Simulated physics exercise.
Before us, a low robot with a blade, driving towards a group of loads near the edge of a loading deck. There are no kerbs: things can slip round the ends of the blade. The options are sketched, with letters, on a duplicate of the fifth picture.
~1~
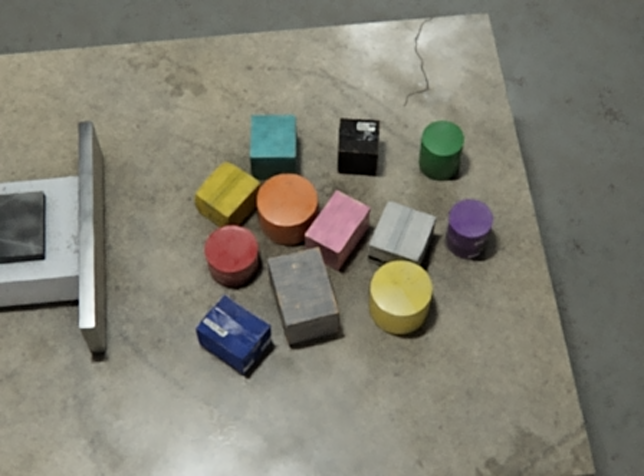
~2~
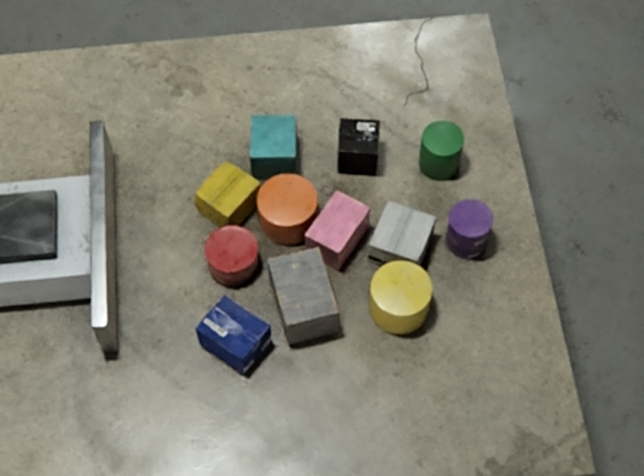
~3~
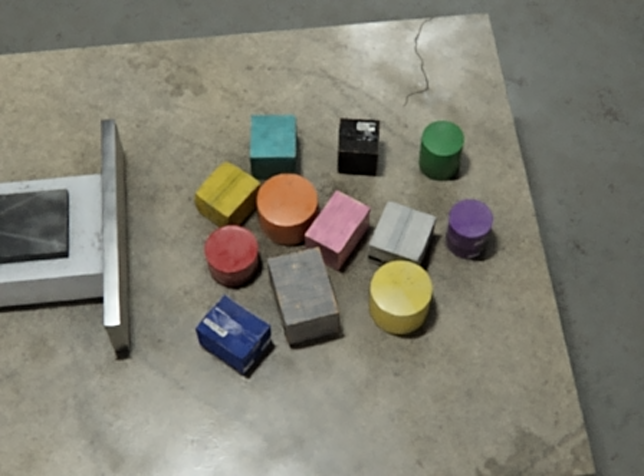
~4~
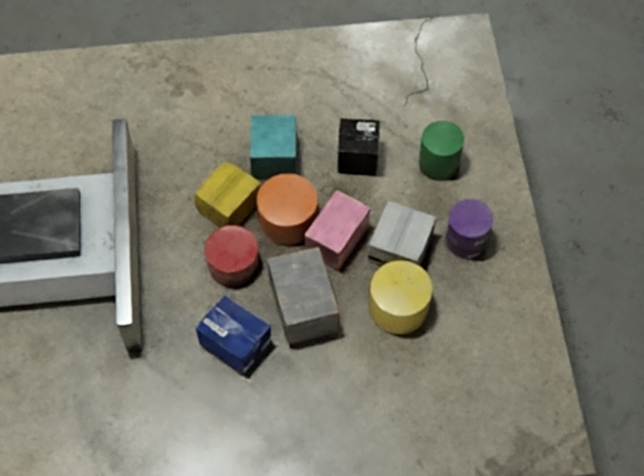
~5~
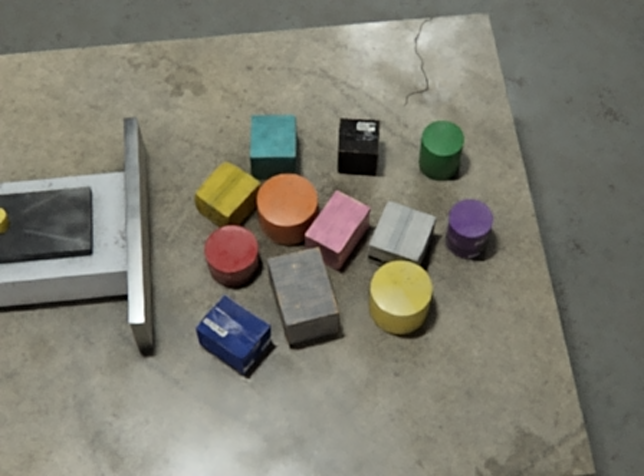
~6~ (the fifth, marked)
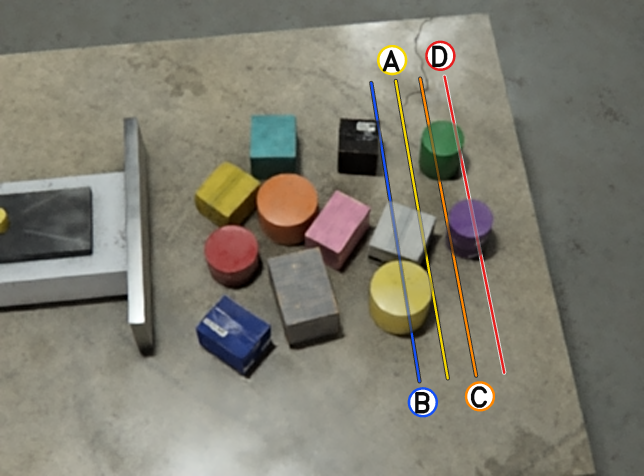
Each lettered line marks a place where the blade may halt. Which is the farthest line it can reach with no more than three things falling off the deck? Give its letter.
As far as mark C.
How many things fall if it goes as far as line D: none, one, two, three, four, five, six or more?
In all, six or more.
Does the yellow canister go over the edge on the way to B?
By then, no.
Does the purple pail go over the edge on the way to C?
Yes.
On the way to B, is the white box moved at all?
Yes.
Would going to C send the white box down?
Yes.
On the copy, A at (420, 219); B at (394, 221); C at (446, 216); D at (472, 214).
On C. First, robot (162, 212); white box (412, 243); blue parcel (297, 342).
Then, robot (276, 201); purple pail (510, 216); white box (492, 258).
Finally, robot (361, 193); green canister over the edge; purple pail over the edge; three fallen.
By contrast, A is within the limit but short; B is within the limit but short; D drops seven.
